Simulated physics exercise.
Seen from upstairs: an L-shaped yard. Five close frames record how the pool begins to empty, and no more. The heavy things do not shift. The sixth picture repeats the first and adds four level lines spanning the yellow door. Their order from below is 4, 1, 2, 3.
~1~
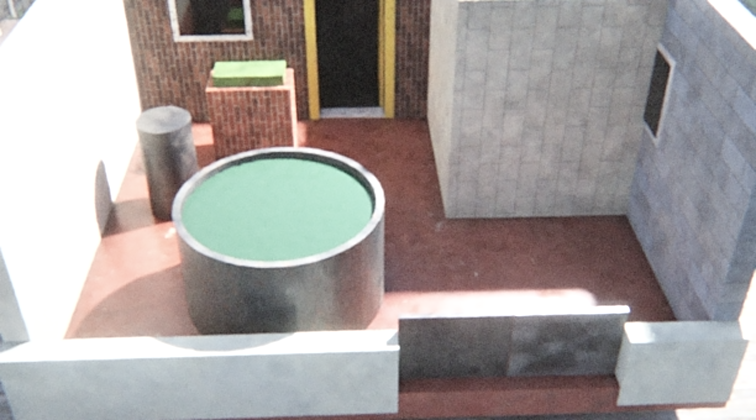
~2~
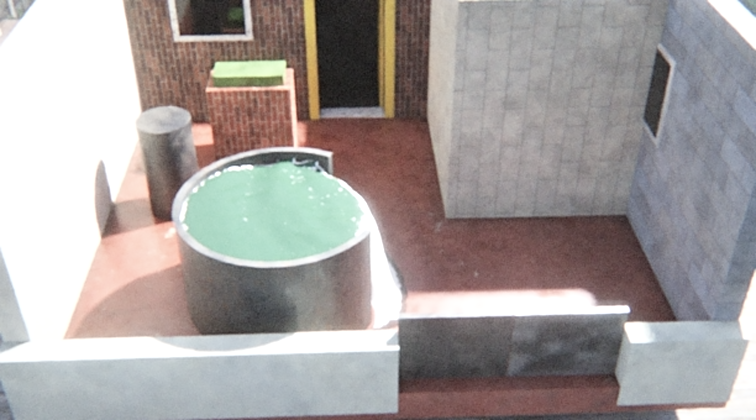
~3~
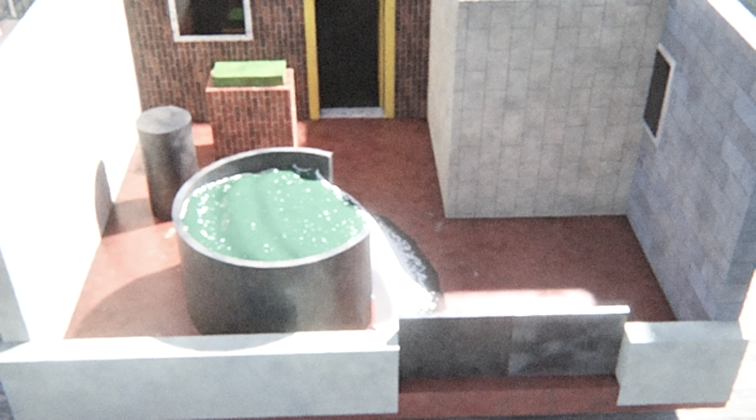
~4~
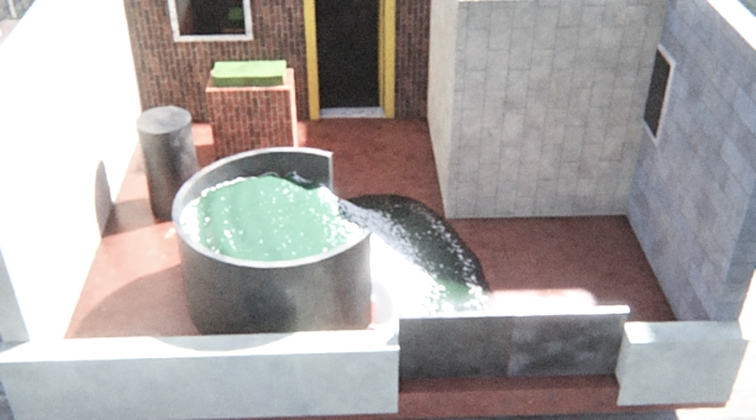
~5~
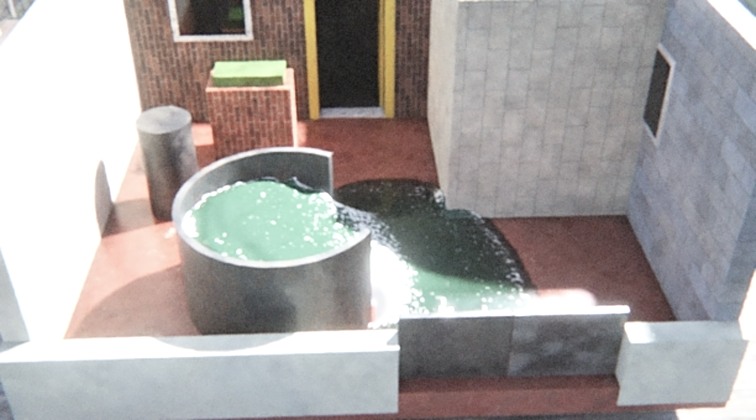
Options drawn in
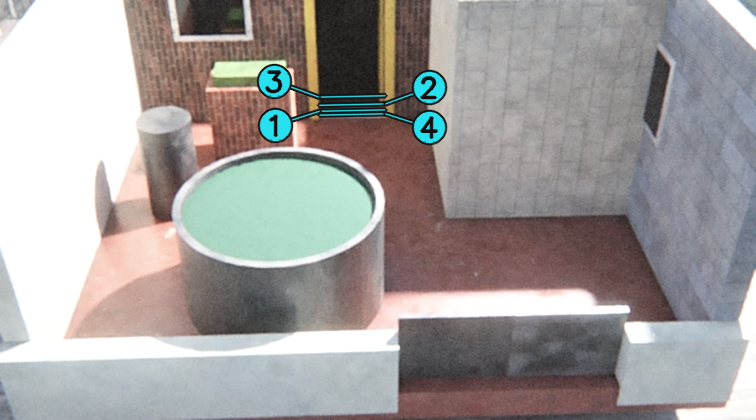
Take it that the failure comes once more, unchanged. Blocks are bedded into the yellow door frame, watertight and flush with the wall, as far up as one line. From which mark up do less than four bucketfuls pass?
Take 2.
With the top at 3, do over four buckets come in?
No, not at all.
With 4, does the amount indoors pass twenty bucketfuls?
Yes.
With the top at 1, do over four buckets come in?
Yes, it does.
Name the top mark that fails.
It is 1.
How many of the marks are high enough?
Two of the four.
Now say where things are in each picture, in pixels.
Water in the pool at rest, its middle at (280, 208); foot of the yellow doorway at (352, 117); shut gate at (511, 323), in the first frame.
Front seen at (389, 293), 2 % of the ground wet, in the second frame.
Front seen at (426, 301), 6 % of the ground wet, in the third frame.
Front seen at (407, 202), 14 % of the ground wet, in the fourth frame.
Front seen at (419, 184), 24 % of the ground wet, in the fifth frame.
On the marked copy, 1 at (352, 110); 2 at (352, 104); 3 at (352, 96); 4 at (352, 114); from the bottom up 4, 1, 2, 3.
Choosing 1, some 15 bucketfuls get in.
Choosing 2, a bucket or two gets in.
Choosing 3, nothing gets over.
Choosing 4, dozens of bucketfuls pour in.
